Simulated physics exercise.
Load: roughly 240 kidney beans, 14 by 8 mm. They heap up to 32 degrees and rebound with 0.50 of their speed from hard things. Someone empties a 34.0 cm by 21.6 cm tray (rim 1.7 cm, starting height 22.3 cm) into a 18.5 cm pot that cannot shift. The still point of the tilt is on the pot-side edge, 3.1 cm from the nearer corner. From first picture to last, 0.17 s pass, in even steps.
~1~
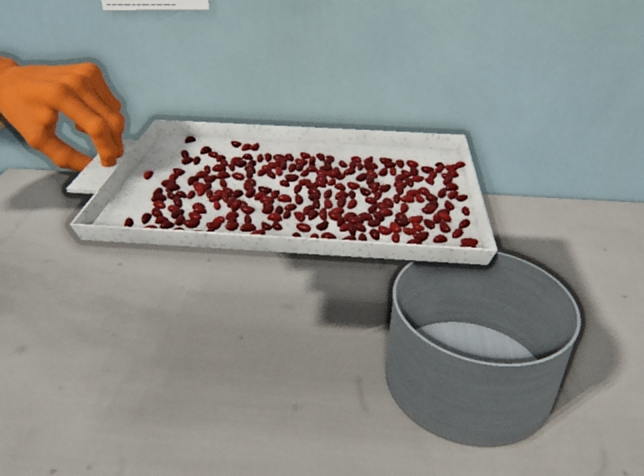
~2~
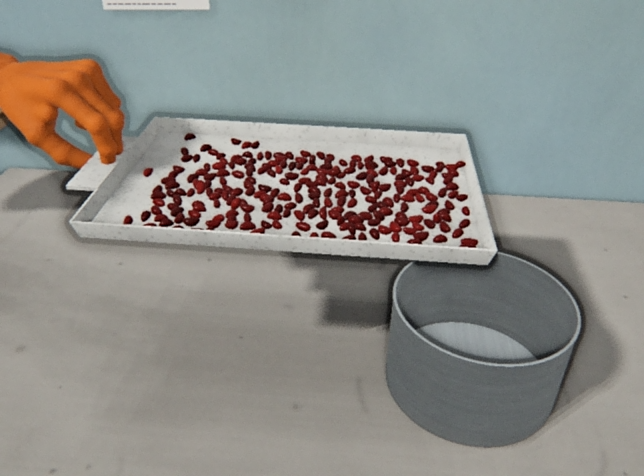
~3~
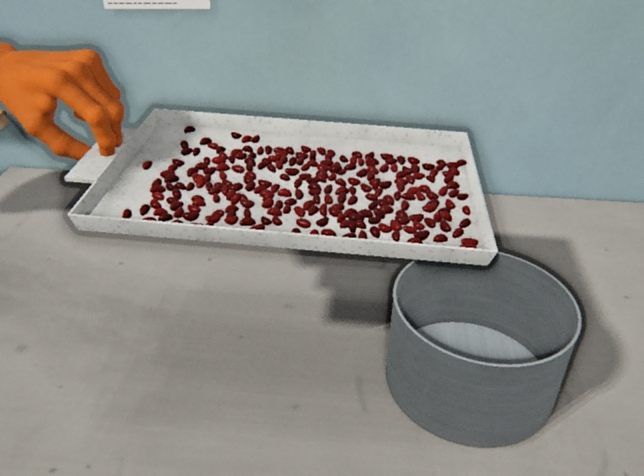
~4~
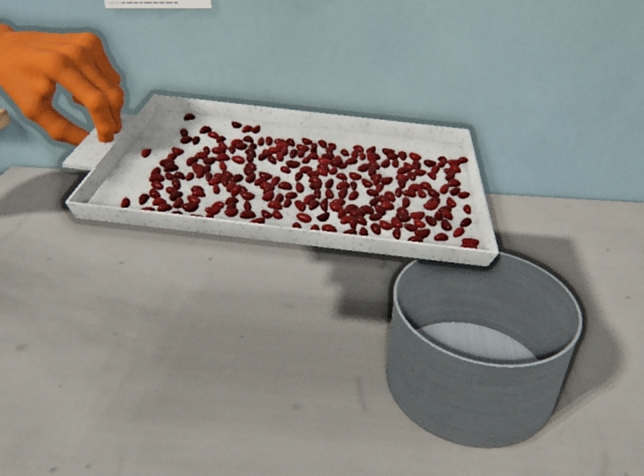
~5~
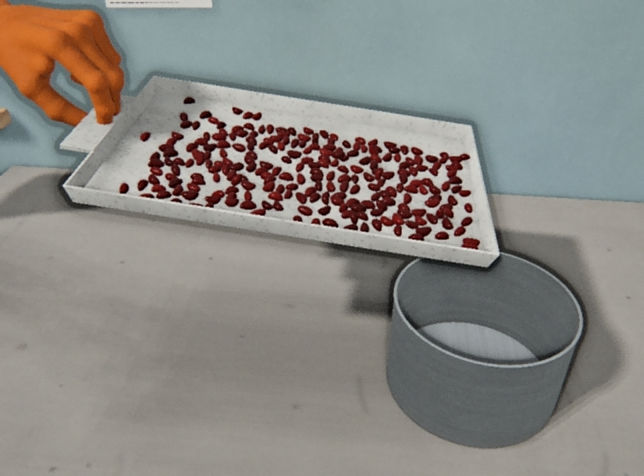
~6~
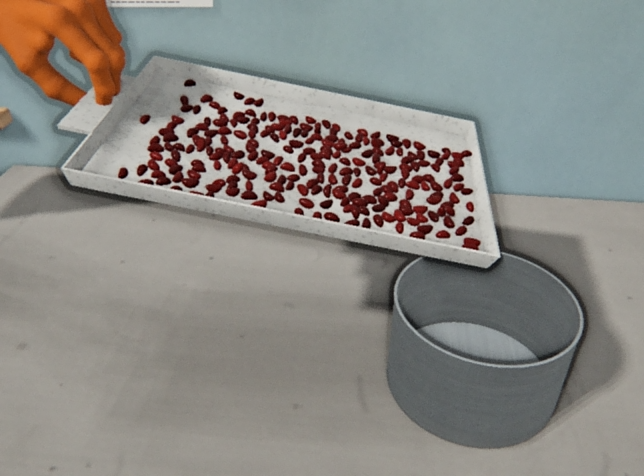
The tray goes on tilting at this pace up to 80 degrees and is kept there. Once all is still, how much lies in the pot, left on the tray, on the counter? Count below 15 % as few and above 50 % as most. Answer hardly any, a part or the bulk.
Pot a part, tray hardly any, counter the bulk.
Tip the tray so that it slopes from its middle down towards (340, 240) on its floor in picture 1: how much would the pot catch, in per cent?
About 0 per cent.
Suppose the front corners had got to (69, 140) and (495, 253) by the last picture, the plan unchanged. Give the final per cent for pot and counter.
Pot 25, counter 75.
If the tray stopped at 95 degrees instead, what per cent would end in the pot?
It would be near 30 per cent.
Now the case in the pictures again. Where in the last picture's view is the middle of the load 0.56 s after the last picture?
Around (500, 223).
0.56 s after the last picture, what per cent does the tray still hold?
About 85 per cent.
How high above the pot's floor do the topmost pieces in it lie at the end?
Roughly 1.0 cm.
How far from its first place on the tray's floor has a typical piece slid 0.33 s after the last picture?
About 4 cm.
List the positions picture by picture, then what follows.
In the first picture, tray tilt 0 degrees, front corners at (78, 222) and (490, 247); middle of the pieces at (315, 192); pot at (484, 299).
In the second picture, tray tilt 0 degrees, front corners at (77, 220) and (490, 247); middle of the pieces at (315, 191).
In the third picture, tray tilt 2 degrees, front corners at (75, 212) and (491, 248); middle of the pieces at (315, 187).
In the fourth picture, tray tilt 4 degrees, front corners at (73, 200) and (492, 249), lowest corner right front; middle of the pieces at (316, 181).
In the fifth picture, tray tilt 7 degrees, front corners at (71, 184) and (493, 250), lowest corner right front; middle of the pieces at (317, 173).
In the sixth picture, tray tilt 11 degrees, front corners at (69, 167) and (494, 252), lowest corner right front; middle of the pieces at (319, 164); pot at (486, 300).
Then, 0.33 s after the last picture, tilt 44 degrees; the tray holds 100 %, the pot 0 %.
Then, 0.56 s after the last picture, tilt 67 degrees; the tray holds 85 %, the pot 0 %.
Then, 0.90 s after the last picture, tilt 80 degrees; the tray holds 10 %, the pot 20 %.
In the end, pot 25 %, tray 0 %, counter 70 %.
